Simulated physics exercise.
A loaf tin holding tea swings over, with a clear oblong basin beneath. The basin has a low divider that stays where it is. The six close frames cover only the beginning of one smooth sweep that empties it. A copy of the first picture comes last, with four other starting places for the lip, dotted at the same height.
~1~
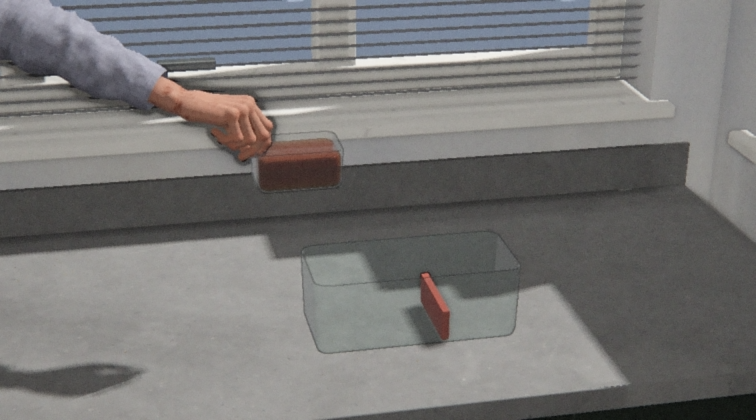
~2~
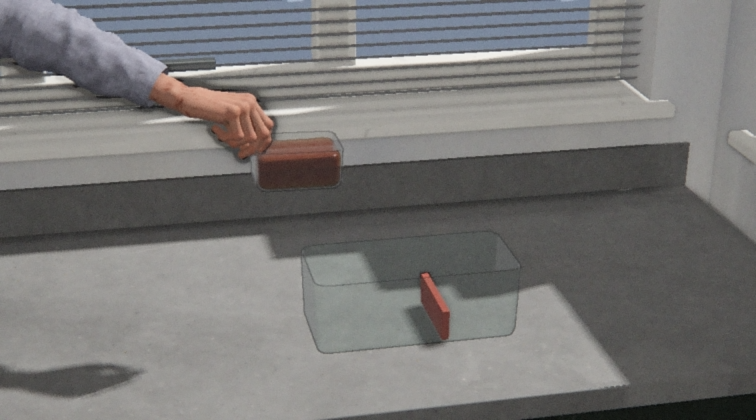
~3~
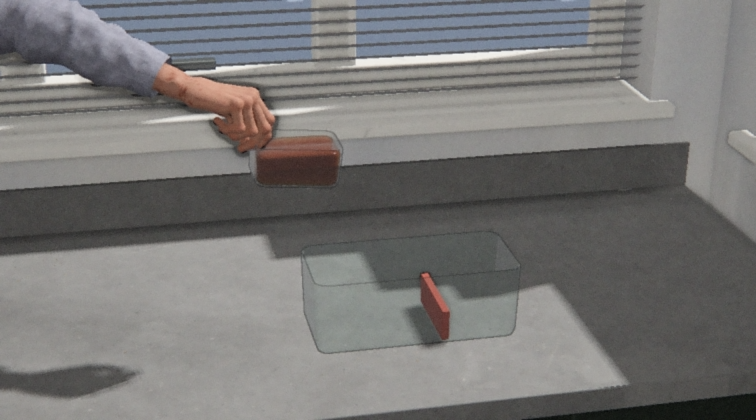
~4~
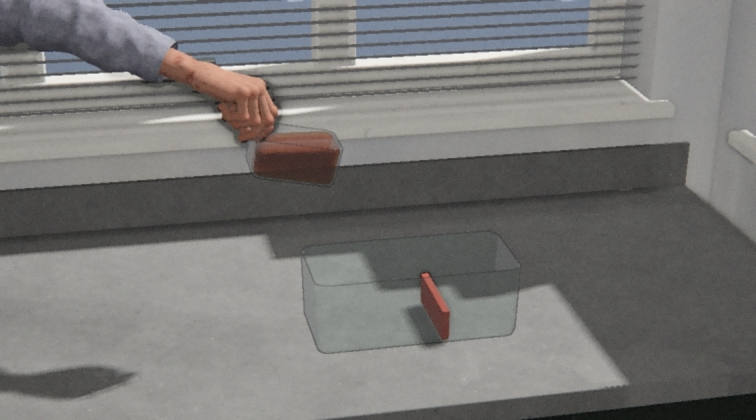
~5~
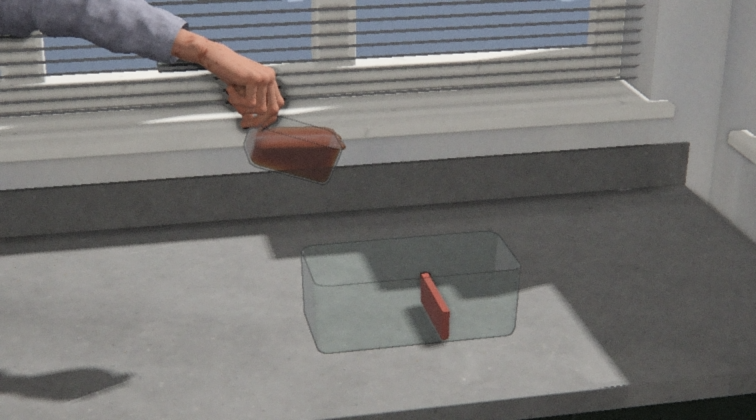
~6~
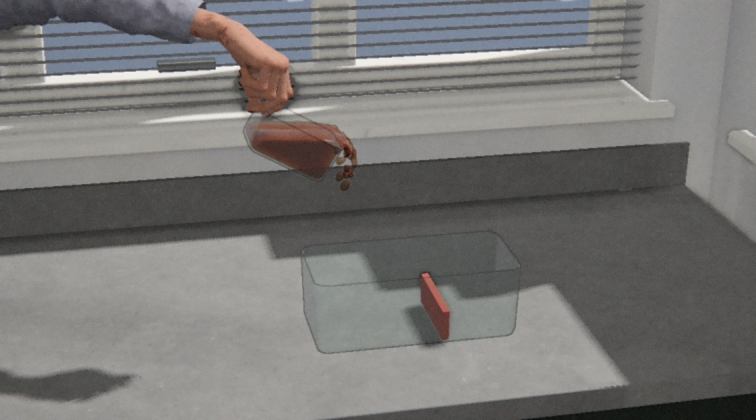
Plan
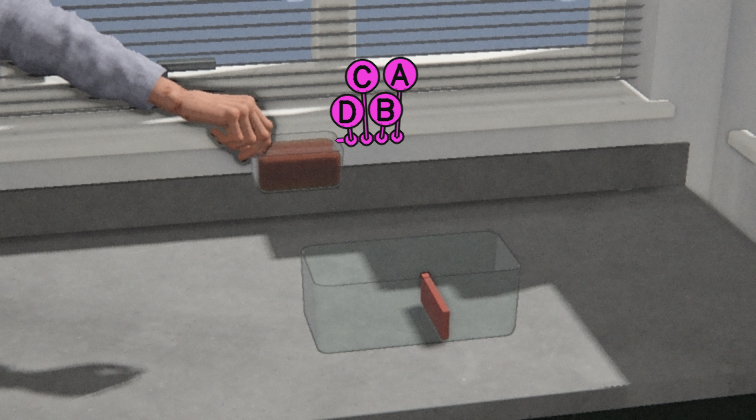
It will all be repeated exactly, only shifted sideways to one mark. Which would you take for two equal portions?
Take C.
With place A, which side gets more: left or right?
The right side.
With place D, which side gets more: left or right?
The left side.
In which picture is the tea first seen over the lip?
In picture 5.
In magenta, A at (396, 136); B at (381, 137); C at (366, 138); D at (351, 139).
With A, about 9 % ends left of the wall and 89 % right of it.
With B, about 25 % ends left of the wall and 73 % right of it.
With C, about 44 % ends left of the wall and 54 % right of it; 3 % is lost outside.
With D, about 75 % ends left of the wall and 23 % right of it.
